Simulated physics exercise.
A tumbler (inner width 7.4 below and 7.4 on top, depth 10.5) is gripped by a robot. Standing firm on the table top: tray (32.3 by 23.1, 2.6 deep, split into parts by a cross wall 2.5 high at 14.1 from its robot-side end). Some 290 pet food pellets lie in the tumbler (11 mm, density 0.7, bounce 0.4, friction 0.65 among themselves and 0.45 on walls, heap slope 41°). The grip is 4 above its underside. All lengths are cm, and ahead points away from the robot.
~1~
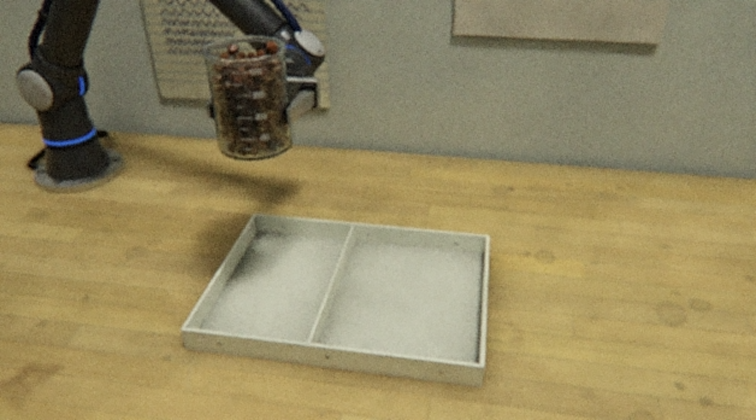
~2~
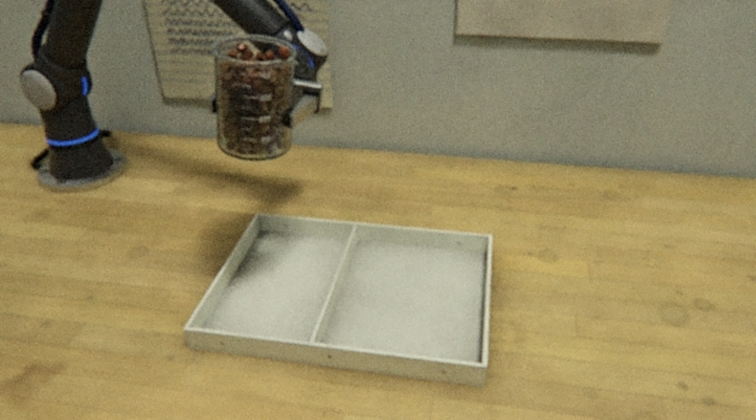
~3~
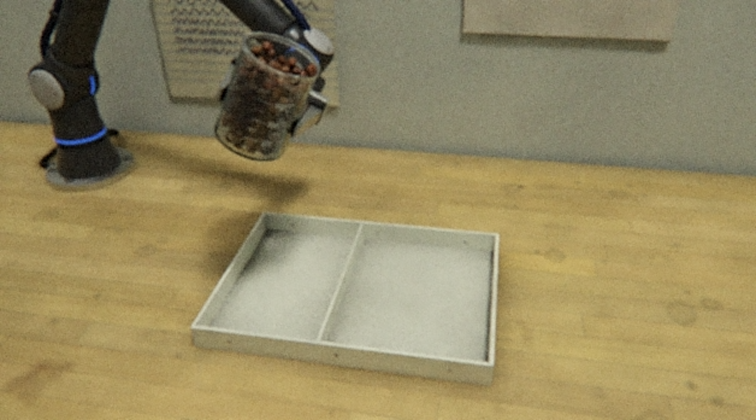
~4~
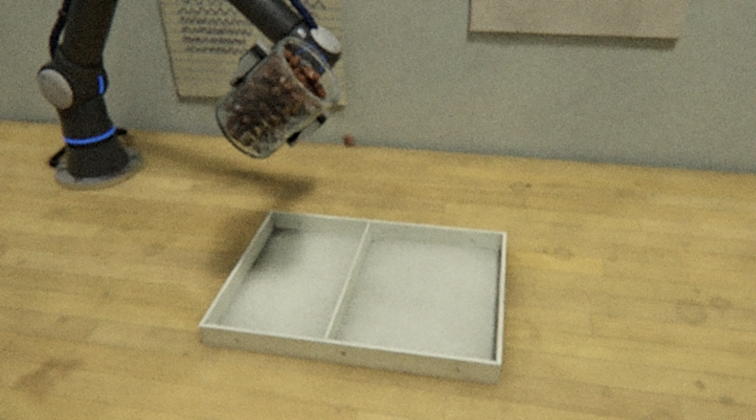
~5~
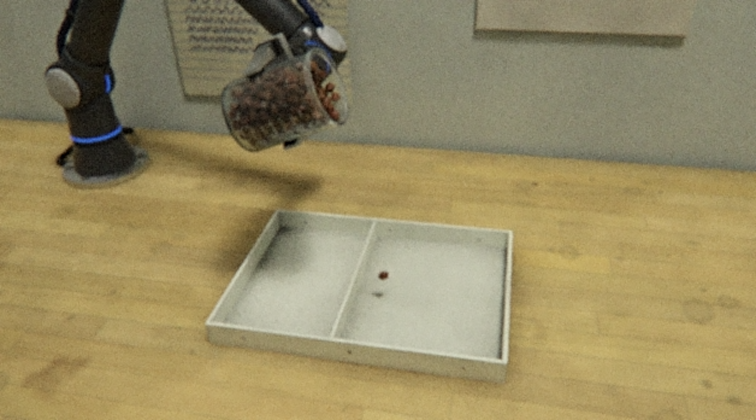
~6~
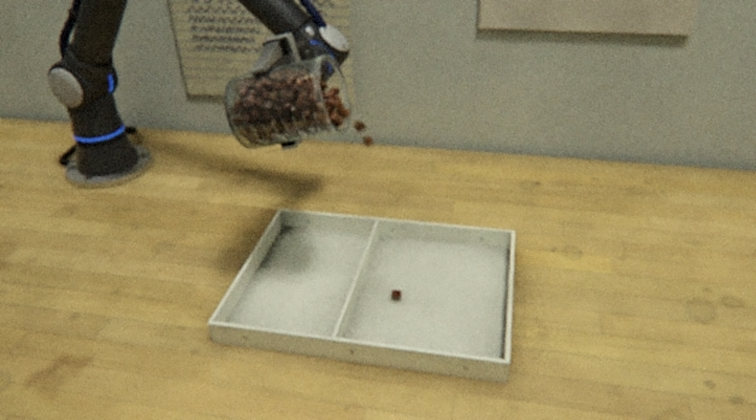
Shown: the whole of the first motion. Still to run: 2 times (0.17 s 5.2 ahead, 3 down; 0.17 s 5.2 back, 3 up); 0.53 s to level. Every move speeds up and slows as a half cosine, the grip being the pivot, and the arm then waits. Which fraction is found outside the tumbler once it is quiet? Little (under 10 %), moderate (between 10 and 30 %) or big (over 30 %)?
Outside the tumbler the share is moderate, between 10 and 30 %.
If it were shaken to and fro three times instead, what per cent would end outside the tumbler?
It would be near 15 per cent.
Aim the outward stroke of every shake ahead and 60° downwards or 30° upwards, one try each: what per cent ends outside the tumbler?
Some 5 and 45 per cent.
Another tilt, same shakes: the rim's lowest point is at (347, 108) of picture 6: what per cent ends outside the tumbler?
Some 5 per cent.
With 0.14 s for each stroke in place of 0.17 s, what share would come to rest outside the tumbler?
It would be near 20 per cent.
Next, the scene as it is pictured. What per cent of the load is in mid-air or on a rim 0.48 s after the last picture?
Some 1 per cent.
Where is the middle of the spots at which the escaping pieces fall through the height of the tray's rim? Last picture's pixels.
Near (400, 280).
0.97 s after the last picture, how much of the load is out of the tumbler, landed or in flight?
Some 15 per cent.
Then, 0.48 s after the last picture, tilted 75° forward, highest piece 24 above the table; 262 in the tumbler, 21 in the far-side part, 2 in the robot-side part, 2 in flight or on a rim.
Then, 0.97 s after the last picture, tilted 32° forward, highest piece 28 above the table; 248 in the tumbler, 32 in the far-side part, 6 in the robot-side part, 1 on the table or floor.
Then, 1.41 s after the last picture, level, highest piece 31 above the table; 248 in the tumbler, 32 in the far-side part, 6 in the robot-side part, 1 on the table or floor.
Then, 2.46 s after the last picture, level, highest piece 31 above the table; 248 in the tumbler, 32 in the far-side part, 6 in the robot-side part, 1 on the table or floor.
Final count, 248 in the tumbler, 32 in the far-side part, 6 in the robot-side part, 1 on the table or floor. That is 14 % outside the tumbler.
